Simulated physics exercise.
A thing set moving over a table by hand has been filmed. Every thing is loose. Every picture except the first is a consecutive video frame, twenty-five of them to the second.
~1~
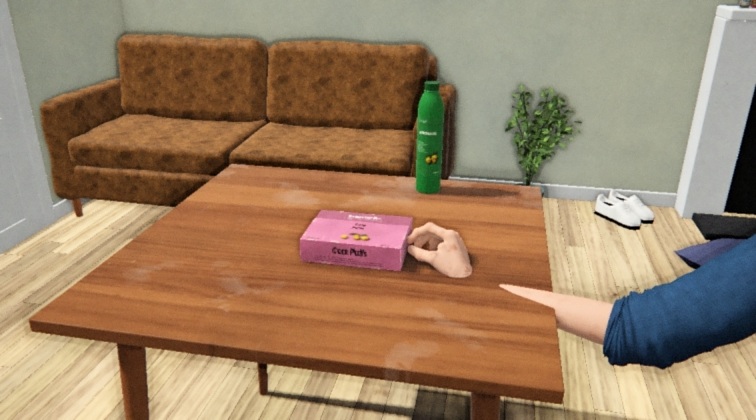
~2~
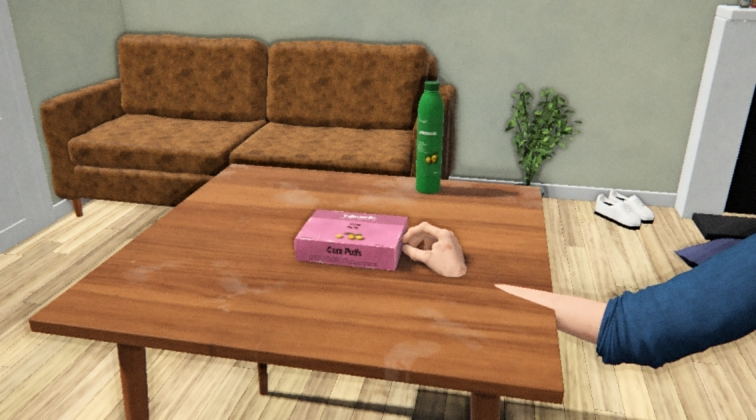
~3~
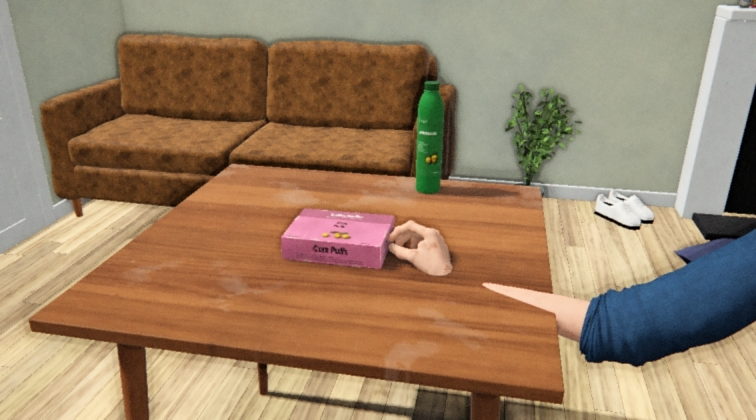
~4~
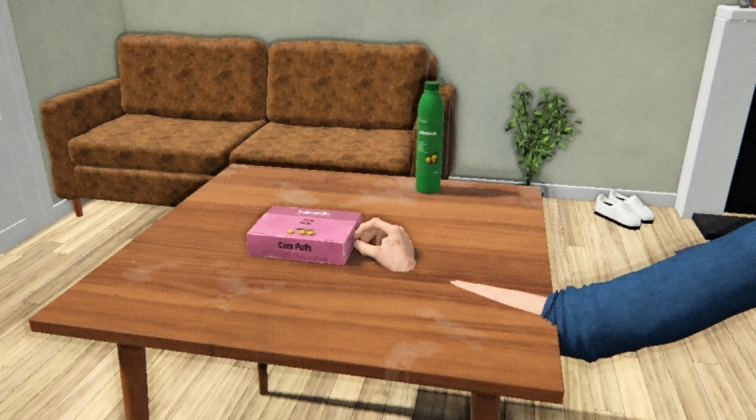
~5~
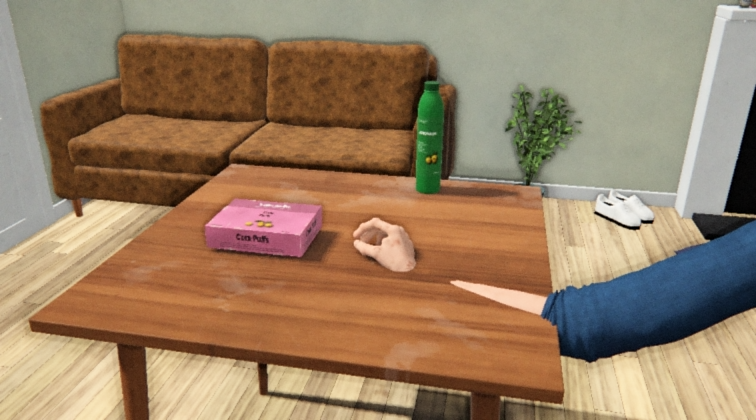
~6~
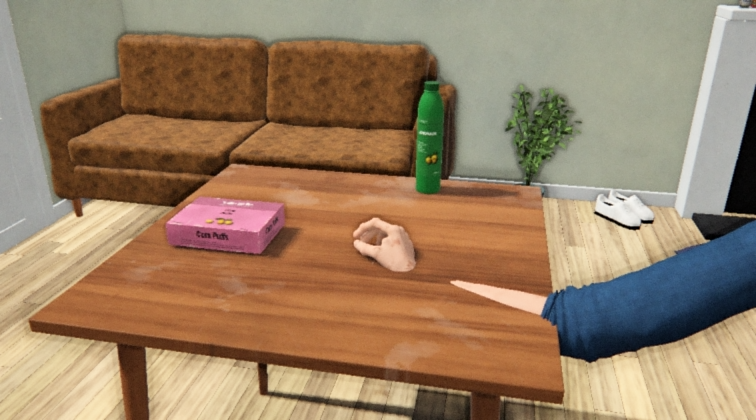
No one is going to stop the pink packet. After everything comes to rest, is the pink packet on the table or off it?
Departs the top.
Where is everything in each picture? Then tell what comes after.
In the first picture, under the hand; pink packet (359, 239).
In the second picture, under the hand; pink packet (354, 238).
In the third picture, under the hand; pink packet (340, 237).
In the fourth picture, pink packet (307, 234).
In the fifth picture, pink packet (266, 226) slid a little.
In the sixth picture, pink packet (228, 224) slid about its own width.
Then, 0.10 s after the last picture, pink packet slid well along near (149, 214).
Then, 0.30 s after the last picture, pink packet now off the table.
Then, 0.40 s after the last picture, things are still on the move.
Then, 0.50 s after the last picture, as before.
At rest, off the table, pink packet.
